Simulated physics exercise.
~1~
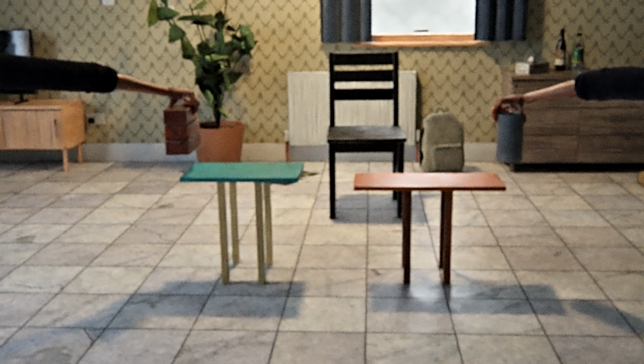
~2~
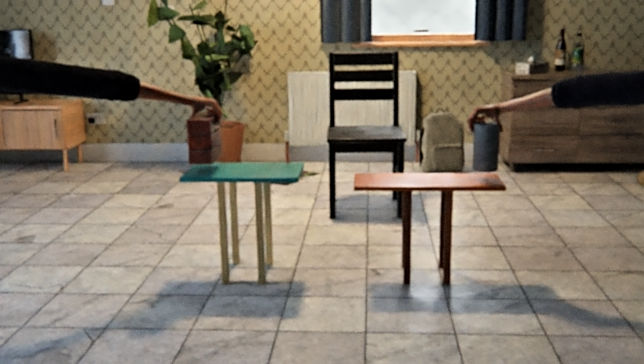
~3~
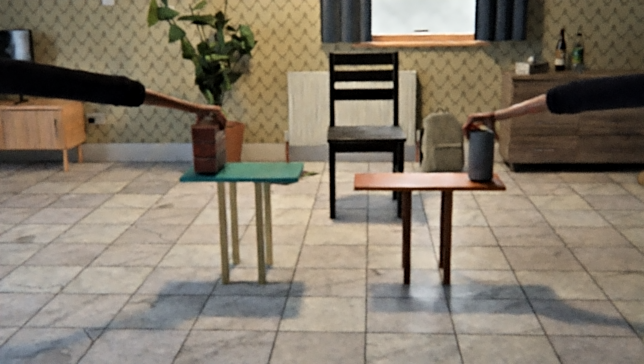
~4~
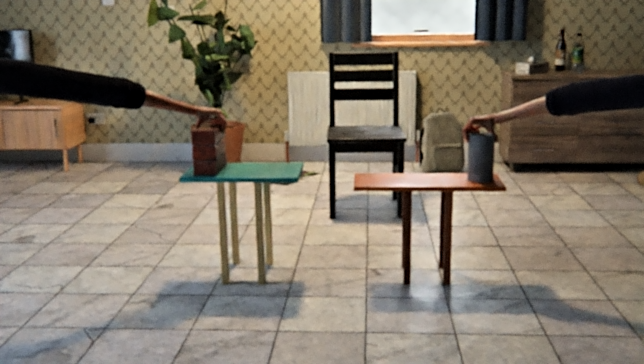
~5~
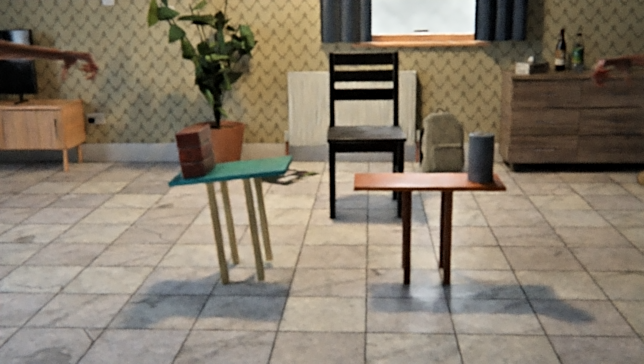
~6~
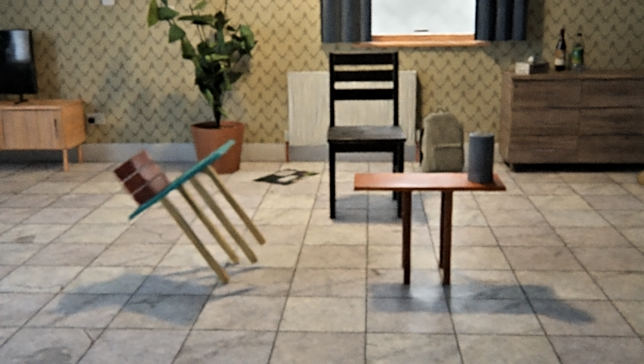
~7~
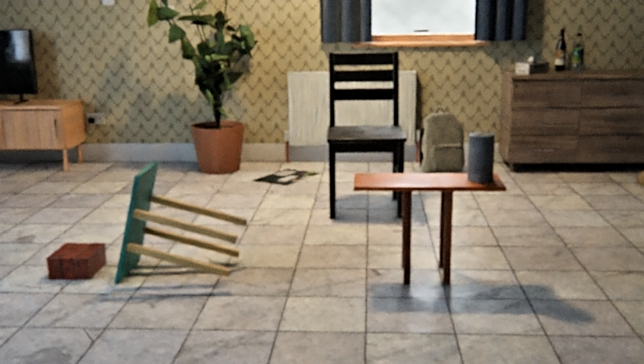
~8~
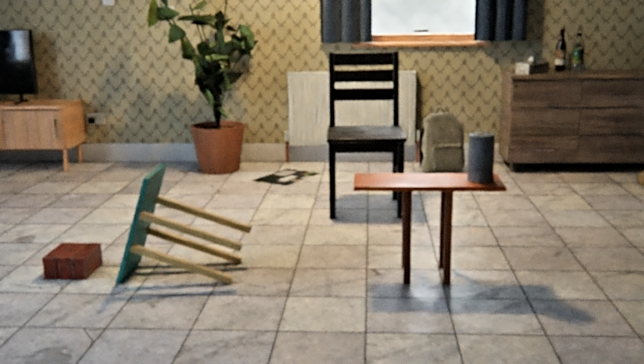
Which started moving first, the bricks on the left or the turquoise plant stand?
The bricks moved first, carried over by a hand while the turquoise plant stand was still standing in place. The stand only started to tip once the bricks had been set on it and let go.
